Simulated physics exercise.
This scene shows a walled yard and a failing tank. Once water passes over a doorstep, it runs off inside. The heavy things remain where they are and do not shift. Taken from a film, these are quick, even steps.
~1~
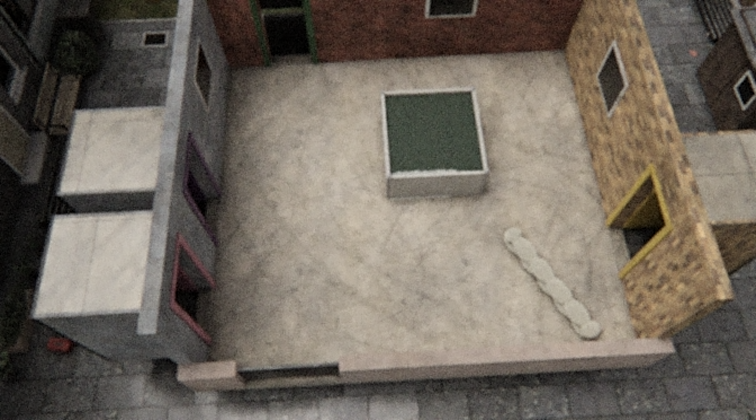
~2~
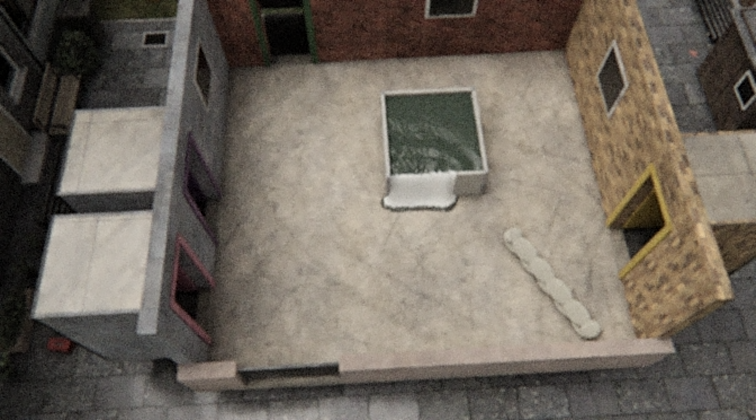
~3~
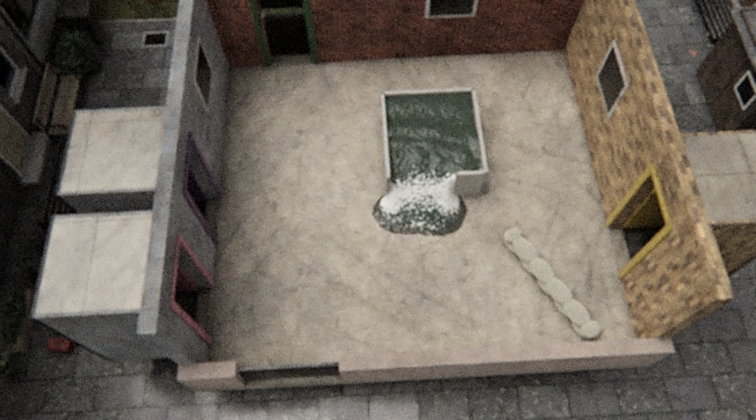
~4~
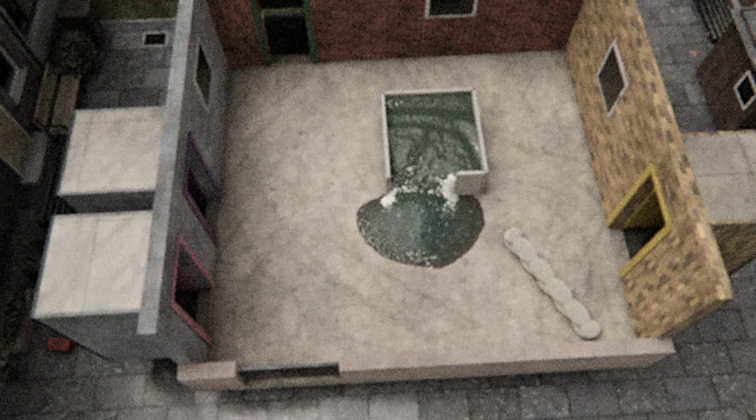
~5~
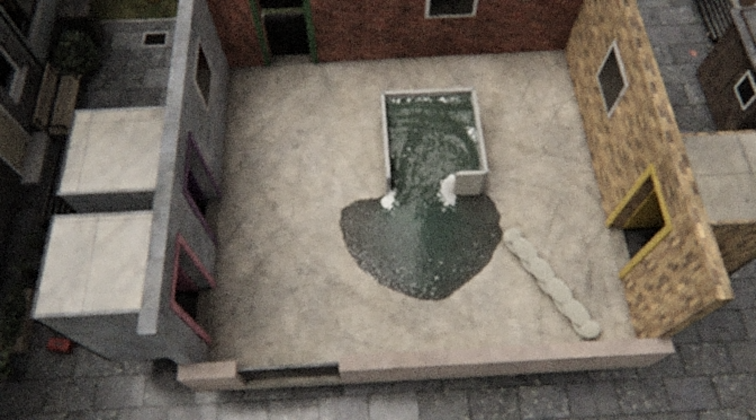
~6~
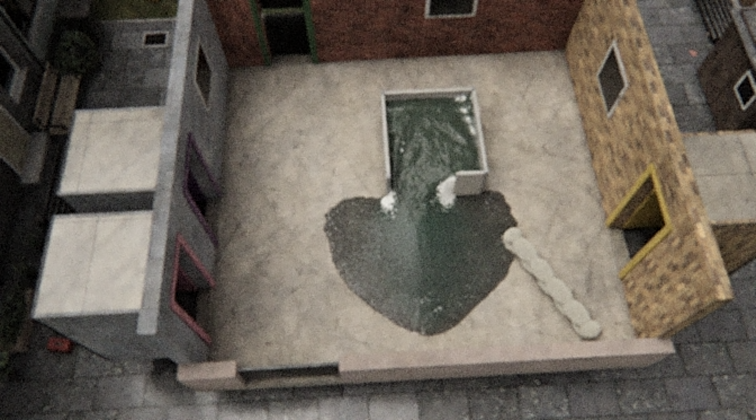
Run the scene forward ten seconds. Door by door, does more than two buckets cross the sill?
In the end the pink door is overrun past two buckets, the purple door is overrun past two buckets, the green door is overrun past two buckets, the yellow door is not overrun past two buckets.
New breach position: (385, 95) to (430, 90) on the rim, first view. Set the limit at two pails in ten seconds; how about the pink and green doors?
Pink door stays within the limit, green door exceeds the limit.
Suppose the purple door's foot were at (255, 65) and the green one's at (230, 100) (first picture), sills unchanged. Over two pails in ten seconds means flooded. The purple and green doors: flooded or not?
Purple: Gets flooded; green: Does not flood.
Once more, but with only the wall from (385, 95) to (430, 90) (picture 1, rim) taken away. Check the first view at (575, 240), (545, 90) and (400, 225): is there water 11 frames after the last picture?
So: Spared, then wetted, then spared.
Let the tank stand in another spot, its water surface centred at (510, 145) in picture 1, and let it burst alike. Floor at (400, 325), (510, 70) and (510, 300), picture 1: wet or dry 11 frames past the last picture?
Well, in the order you listed them, they'd be reached by the flood, unreached and reached by the flood.
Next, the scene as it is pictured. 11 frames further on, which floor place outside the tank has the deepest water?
Somewhere close to (208, 373).
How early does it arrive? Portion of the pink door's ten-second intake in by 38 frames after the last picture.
I'd put it at about 70 per cent.
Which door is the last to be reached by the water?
I'd go with the green-painted one.
A moment on, water covers 25 % of the floor; the pink door not reached, the purple door not reached, the green door not reached, the yellow door not reached.
Next, water covers 30 % of the floor; the pink door not reached, the purple door not reached, the green door not reached, the yellow door not reached.
Then, water covers 35 % of the floor; the pink door over two buckets in, the purple door wet at the sill, nothing in, the green door not reached, the yellow door wet at the sill, nothing in.
Later, water covers 65 % of the floor; the pink door far over two buckets in, the purple door under two buckets in, the green door wet at the sill, nothing in, the yellow door wet at the sill, nothing in.
In the end, water covers 85 % of the floor; the pink door far over two buckets in, the purple door over two buckets in, the green door over two buckets in, the yellow door wet at the sill, nothing in.
